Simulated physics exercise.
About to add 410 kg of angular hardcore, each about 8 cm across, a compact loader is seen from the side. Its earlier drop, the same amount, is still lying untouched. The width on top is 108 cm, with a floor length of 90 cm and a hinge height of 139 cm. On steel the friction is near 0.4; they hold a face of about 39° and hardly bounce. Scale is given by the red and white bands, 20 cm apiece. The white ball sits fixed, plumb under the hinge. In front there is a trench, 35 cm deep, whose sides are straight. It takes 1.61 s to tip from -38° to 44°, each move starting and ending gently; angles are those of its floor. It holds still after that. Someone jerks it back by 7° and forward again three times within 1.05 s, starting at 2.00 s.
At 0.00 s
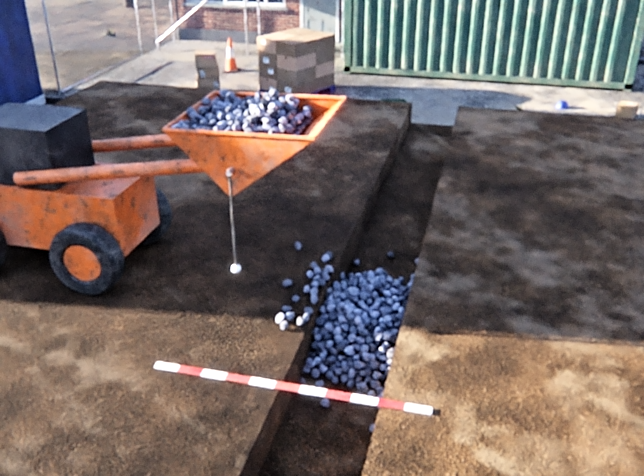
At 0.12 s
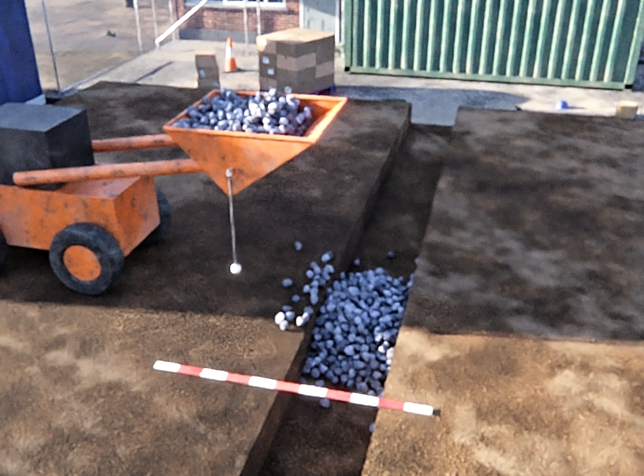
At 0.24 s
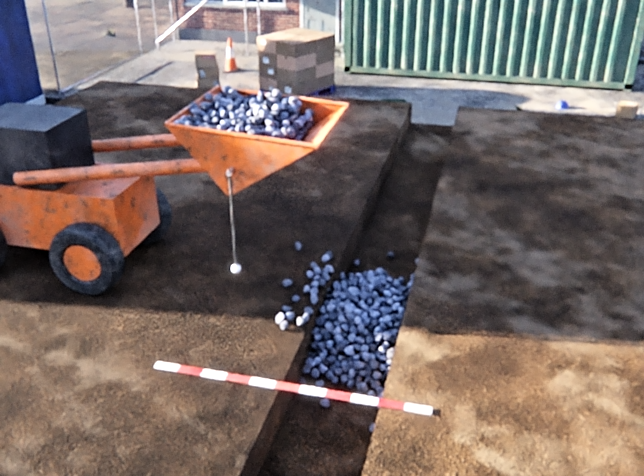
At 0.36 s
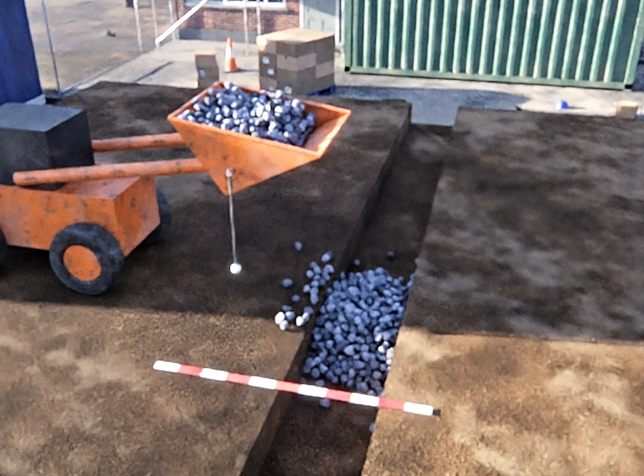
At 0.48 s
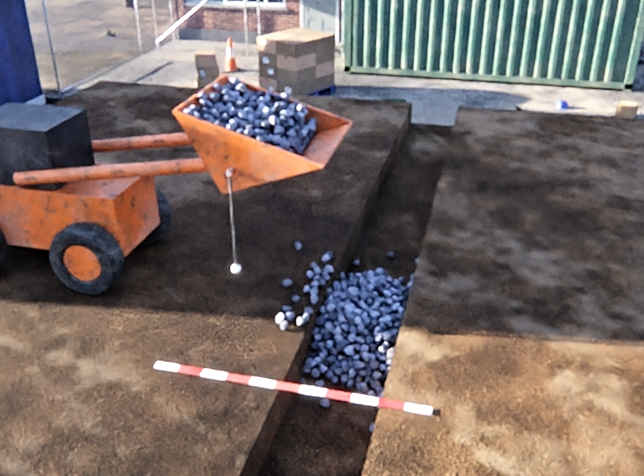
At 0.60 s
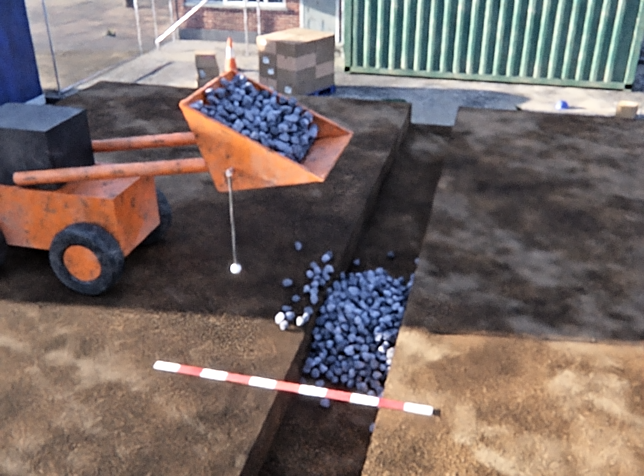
The footage shows an orange loader holding a bucket of grey stones beside a straight trench partly filled with similar stones, near a red and white striped pole; the bucket gradually rotates clockwise, its stones shifting slightly within it.
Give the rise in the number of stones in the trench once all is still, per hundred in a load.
A rise of roughly 95 per hundred.
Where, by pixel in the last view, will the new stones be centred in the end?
I'd point to about (364, 303).
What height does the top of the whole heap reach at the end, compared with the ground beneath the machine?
22 cm above.
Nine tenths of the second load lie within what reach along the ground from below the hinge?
Around 140 cm ahead of it.
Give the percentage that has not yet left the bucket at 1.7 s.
It keeps some 40 percent of its load.
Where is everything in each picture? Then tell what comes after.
In the first frame, the bucket is at -38°, its lip at (315, 139); the top of the load is at (268, 100). The earlier load is highest near (309, 290), 5 cm above ground level, 4 % short of the trench, 96 % in the trench.
The second frame shows lip at (316, 141), floor tilted -37°, highest stones at (263, 100); the stones move at 0.1 m/s on average.
In the third frame, the bucket is at -33°, its lip at (318, 147); the top of the load is at (241, 96); the stones move at 0.2 m/s on average.
In the fourth frame, the bucket is at -28°, its lip at (321, 156); the top of the load is at (230, 93); the stones move at 0.2 m/s on average.
The fifth frame shows lip at (323, 167), floor tilted -20°, highest stones at (226, 89); the stones move at 0.3 m/s on average.
In the sixth frame, the bucket is at -12°, its lip at (324, 180); the top of the load is at (231, 86); the stones move at 0.3 m/s on average.
After 1.2 s the floor is at 31°; in per cent of one load, 95 in the bucket, 6 short of the trench, 99 in the trench; the foremost stones are at (401, 324).
After 1.7 s the floor is at 44°; in per cent of one load, 38 in the bucket, 18 short of the trench, 144 in the trench; the foremost stones are at (401, 324).
After 3.5 s the floor is at 44°; in per cent of one load, 0 in the bucket, 6 short of the trench, 191 in the trench, 4 past the trench; the foremost stones are at (433, 303).
After 6.2 s the floor is at 44°; in per cent of one load, 0 in the bucket, 6 short of the trench, 191 in the trench, 4 past the trench; the foremost stones are at (433, 303). Net gain in the trench, 95.
